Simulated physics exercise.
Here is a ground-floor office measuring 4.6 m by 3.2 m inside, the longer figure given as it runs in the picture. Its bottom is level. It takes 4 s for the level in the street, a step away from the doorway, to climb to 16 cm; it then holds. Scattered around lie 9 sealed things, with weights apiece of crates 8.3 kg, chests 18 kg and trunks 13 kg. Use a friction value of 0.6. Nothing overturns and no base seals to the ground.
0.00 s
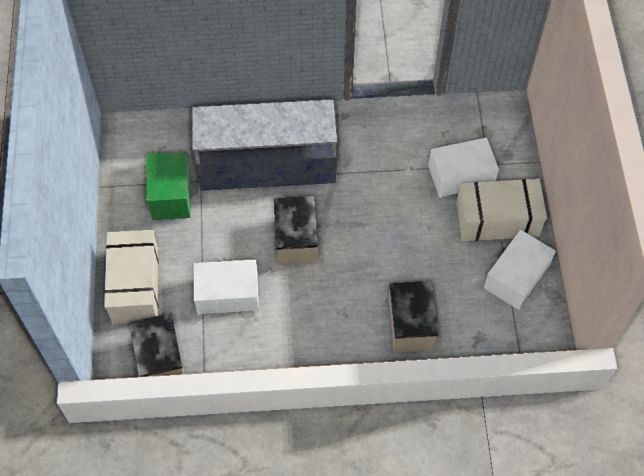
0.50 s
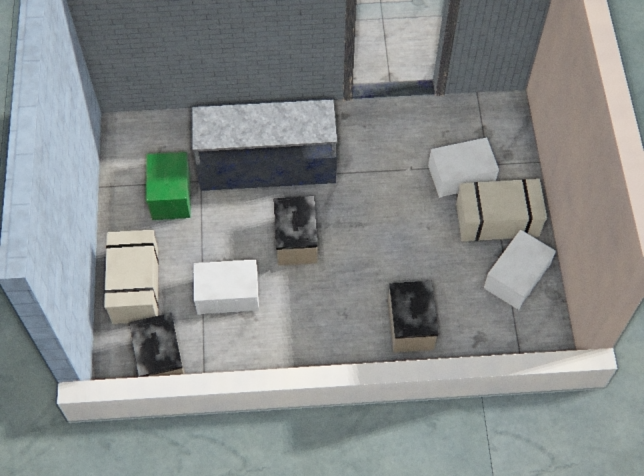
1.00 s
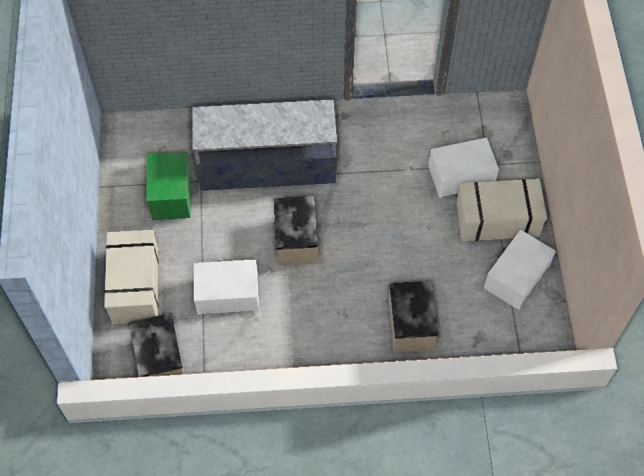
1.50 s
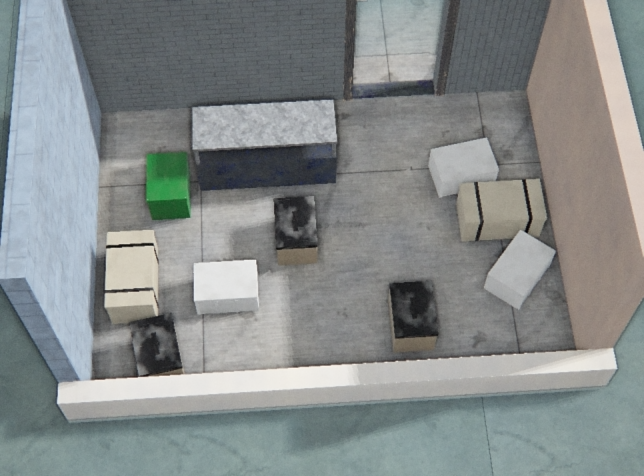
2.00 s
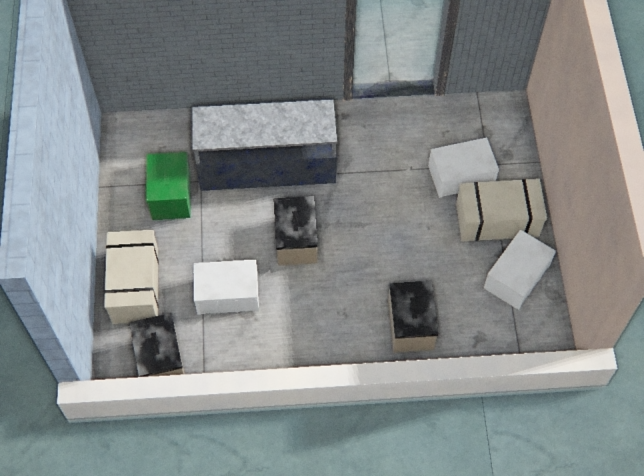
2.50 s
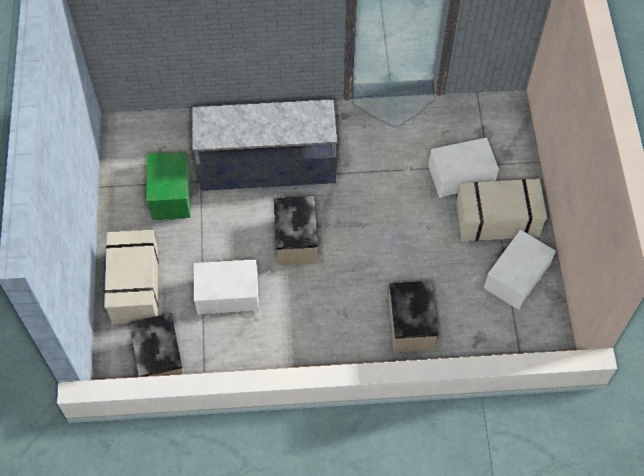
Water spreads over the ground outside, then slightly through the doorway; the boxes stay still.
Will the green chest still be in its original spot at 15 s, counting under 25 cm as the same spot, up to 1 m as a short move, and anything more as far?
My guess: It's basically where it started.
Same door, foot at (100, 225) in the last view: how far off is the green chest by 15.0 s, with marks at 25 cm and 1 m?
Then the green chest would have hardly moved.
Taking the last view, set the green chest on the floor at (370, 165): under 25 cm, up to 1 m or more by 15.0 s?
What happens is it creeps a short distance.
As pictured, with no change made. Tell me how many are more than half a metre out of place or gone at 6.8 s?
0.
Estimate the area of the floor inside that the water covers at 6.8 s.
My estimate is roughly 9.5 m2.
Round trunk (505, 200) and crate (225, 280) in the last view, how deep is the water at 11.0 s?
Around 9 cm and 3 cm.
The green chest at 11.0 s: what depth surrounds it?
Somewhere close to 2 cm.
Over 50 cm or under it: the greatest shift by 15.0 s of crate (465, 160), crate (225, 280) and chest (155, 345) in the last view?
First greater, then greater, then smaller.
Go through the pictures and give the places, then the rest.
The first picture shows the green chest at (167, 176) rests on the ground; water covers 0.0 m2; 0 of 9 have shifted.
The second picture shows the green chest at (167, 176) rests on the ground; 0.0 m2 under water; 0 of 9 have shifted.
The third picture shows the green chest at (167, 176), on the bottom; water covers 0.0 m2; 0 of 9 have shifted.
The fourth picture shows the green chest at (167, 176), on the bottom; 0.0 m2 under water; 0 of 9 have shifted.
The fifth picture shows the green chest at (167, 176) rests on the ground; water covers 0.0 m2; 0 of 9 have shifted.
The sixth picture shows the green chest at (167, 176), on the bottom; water covers 0.2 m2; 0 of 9 have shifted.
After 3.5 s the green chest is near (167, 176), 0.0 m from its start, aground; 0 afloat.
After 6.8 s the green chest is near (167, 176), 0.0 m from its start, aground; 1 afloat.
After 11.0 s the green chest is near (167, 176), 0.0 m from its start, aground; 4 afloat.
After 15.0 s the green chest is near (166, 176), 0.0 m from its start, aground; 6 afloat.
